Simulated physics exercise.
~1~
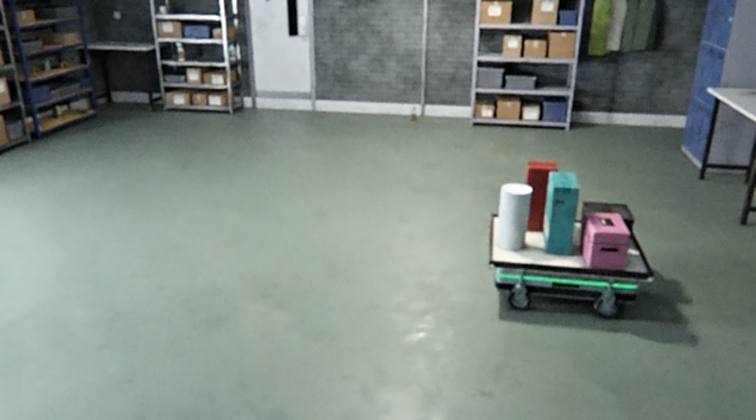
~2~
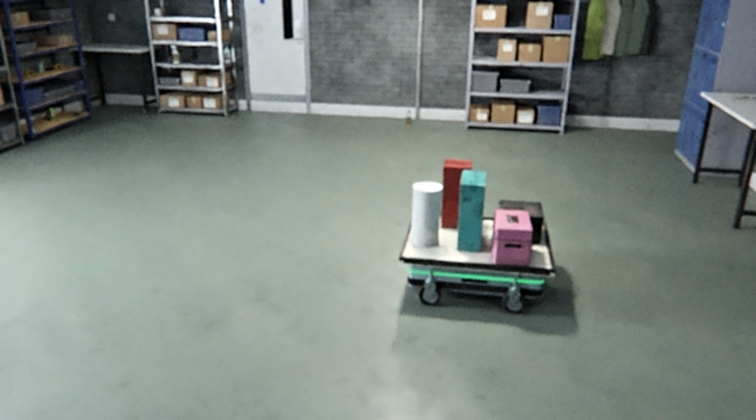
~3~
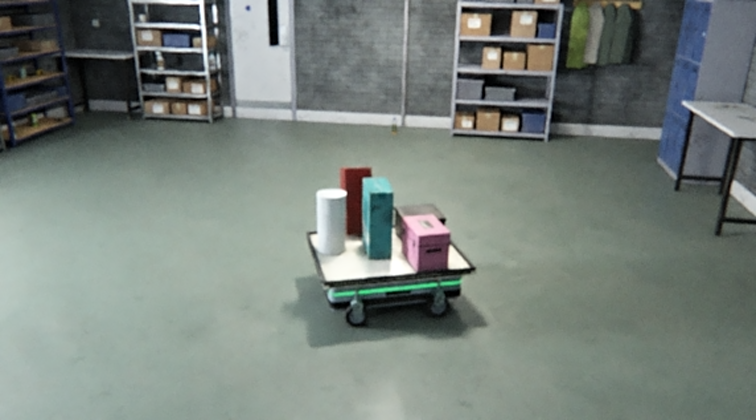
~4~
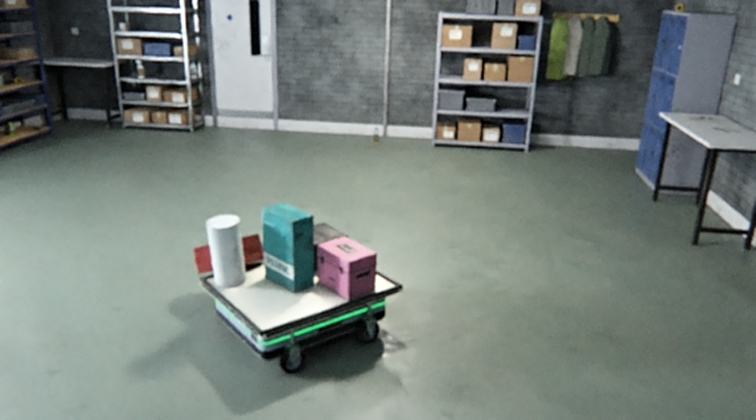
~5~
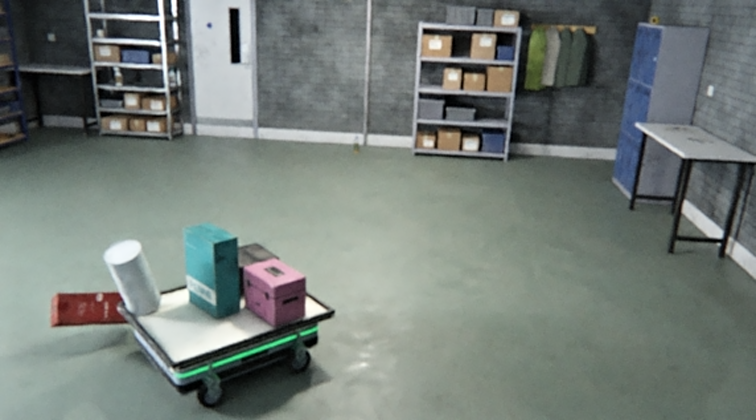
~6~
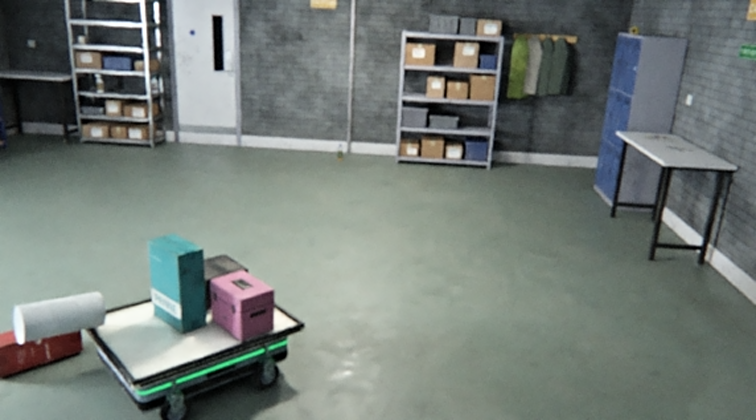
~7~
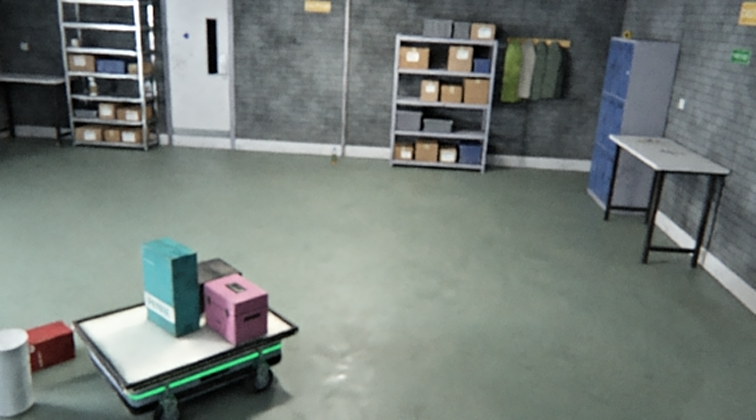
A loaded cart turns while rolling left, and a red box, then a white canister, falls off.
